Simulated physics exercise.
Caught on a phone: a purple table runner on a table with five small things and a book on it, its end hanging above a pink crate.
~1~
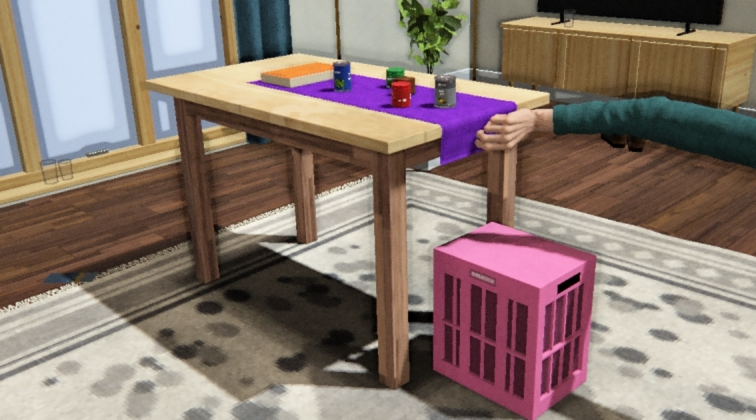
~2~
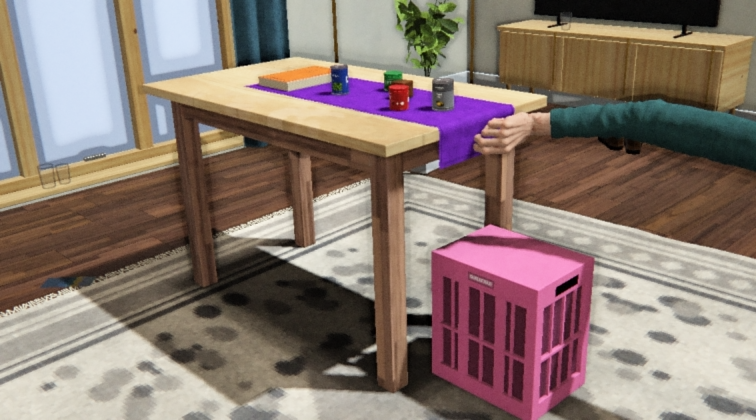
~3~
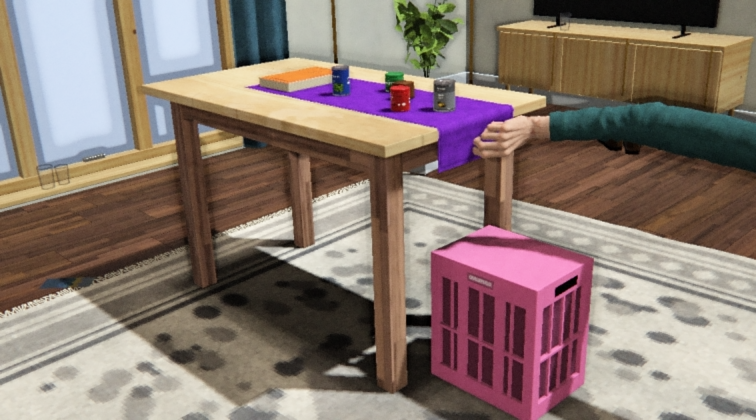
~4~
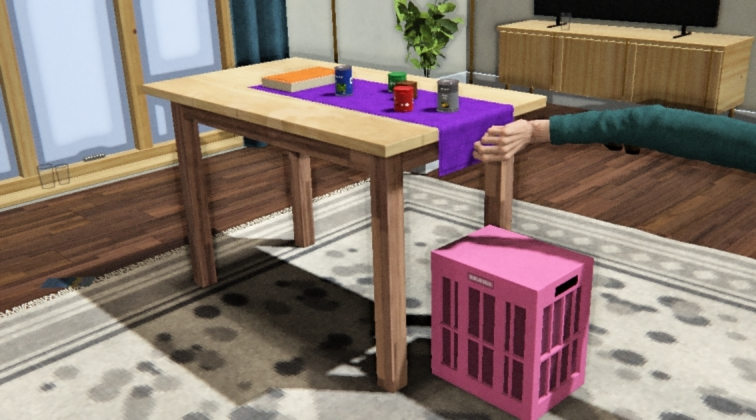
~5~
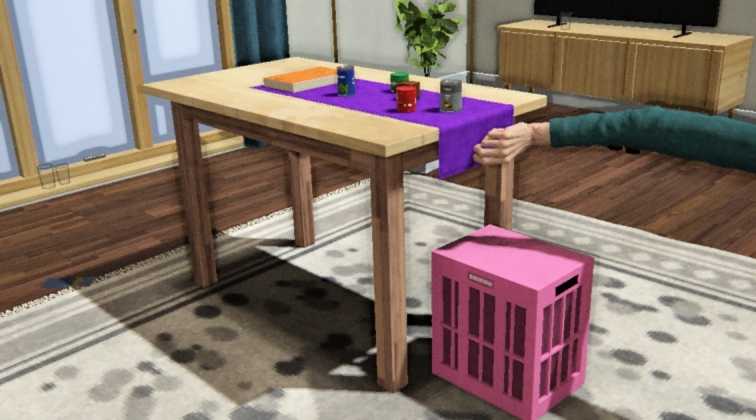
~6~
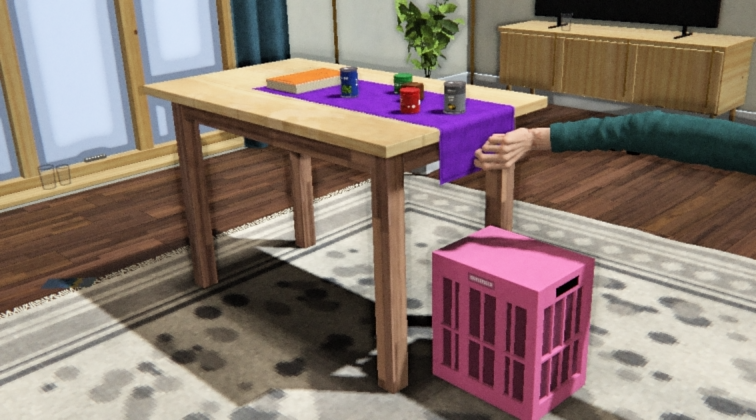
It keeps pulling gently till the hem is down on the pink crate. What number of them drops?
The count of fallen things is two.
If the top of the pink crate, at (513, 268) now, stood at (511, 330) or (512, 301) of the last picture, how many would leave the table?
It would be 4 and 3.
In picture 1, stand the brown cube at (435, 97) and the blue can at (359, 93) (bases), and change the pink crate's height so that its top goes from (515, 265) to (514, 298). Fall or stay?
The brown cube falls; the blue can stays on.
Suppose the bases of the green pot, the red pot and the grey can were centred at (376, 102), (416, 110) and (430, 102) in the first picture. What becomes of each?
The green pot remains up, the red pot falls, the grey can goes over.
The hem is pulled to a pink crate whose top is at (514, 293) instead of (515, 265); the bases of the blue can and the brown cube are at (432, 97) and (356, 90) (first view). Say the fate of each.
The blue can falls, the brown cube keeps its place on top.
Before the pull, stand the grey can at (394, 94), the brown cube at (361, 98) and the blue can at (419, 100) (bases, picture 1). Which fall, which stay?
The grey can holds on, the brown cube survives, the blue can tumbles off.
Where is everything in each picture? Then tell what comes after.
Hem (441, 165); grey can (445, 77); red pot (401, 83); brown cube (404, 78); green pot (395, 69); blue can (342, 63); top of the crate (515, 265), in the first picture.
Hem (439, 169); grey can (443, 80), in the second picture.
Hem (438, 172); red pot (400, 88), in the third picture.
Hem (439, 176); brown cube (407, 82); top of the crate (513, 268), in the fourth picture.
Hem (439, 179); green pot (400, 74), in the fifth picture.
Hem (440, 185); grey can (455, 83); red pot (410, 89); brown cube (413, 84); green pot (403, 75); blue can (349, 68), in the sixth picture.
Soon after, hem near (479, 215); grey can gone.
Then, hem on the crate; grey can and red pot gone.
At rest, hem on the crate; grey can and red pot gone. It carries off two.
